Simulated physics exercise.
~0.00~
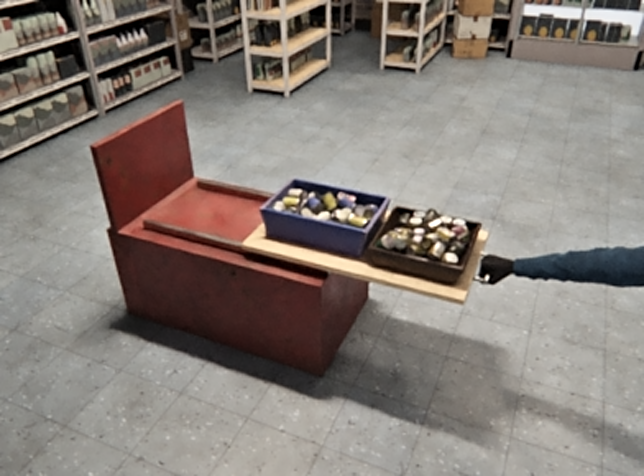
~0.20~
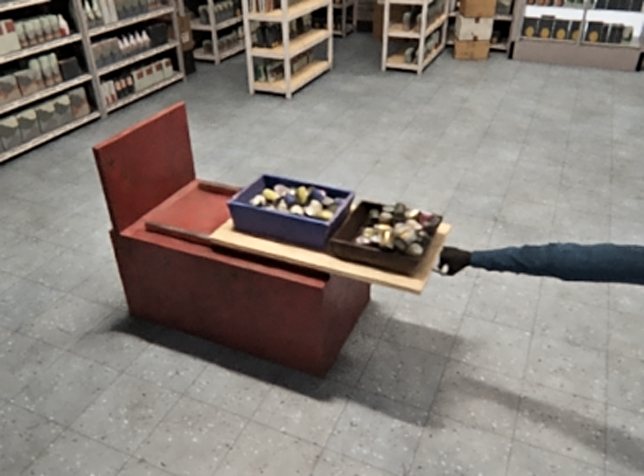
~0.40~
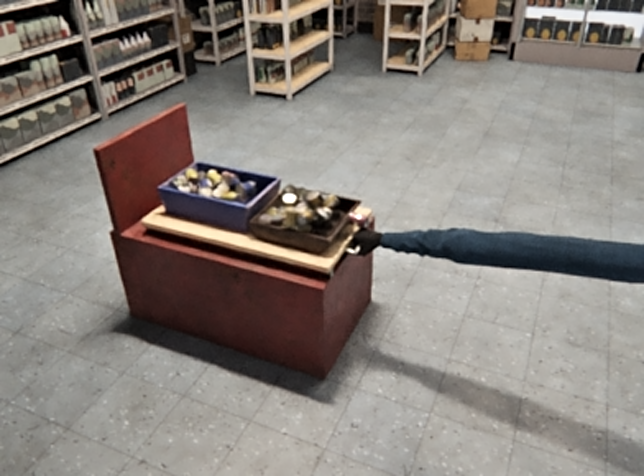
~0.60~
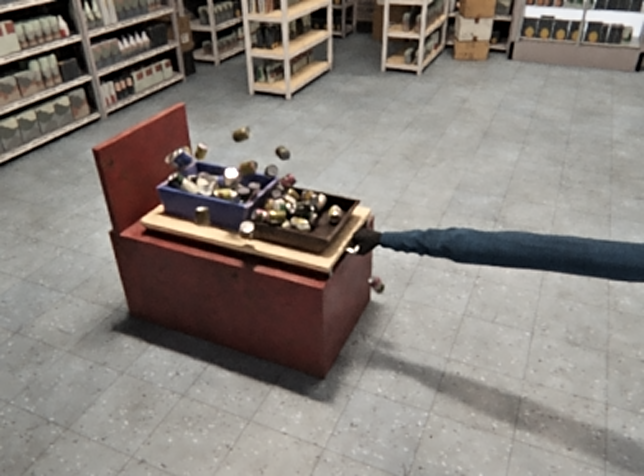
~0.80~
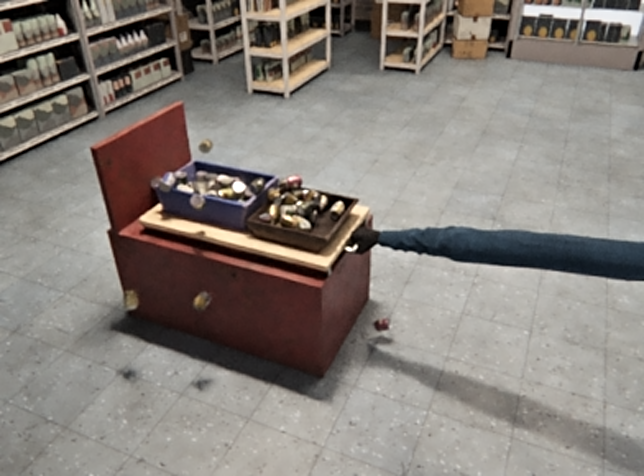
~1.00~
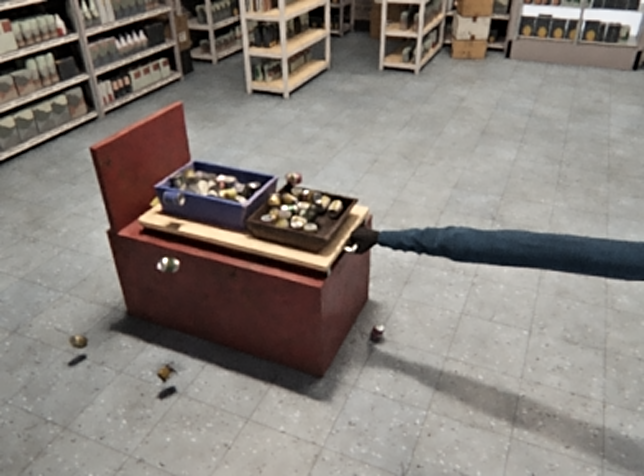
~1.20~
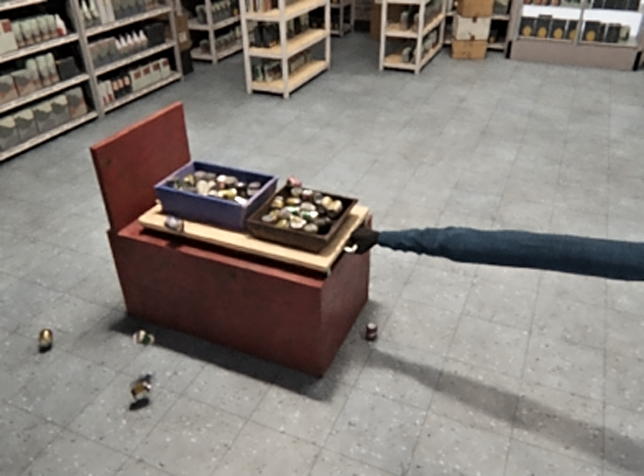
The clip shows a gloved hand pushing a wooden shelf holding a blue tub and a dark tub of small tins leftward into a red unit. As it stops, several tins fly up and spill over, leaving a few scattered on the tiled floor while both tubs remain well filled.
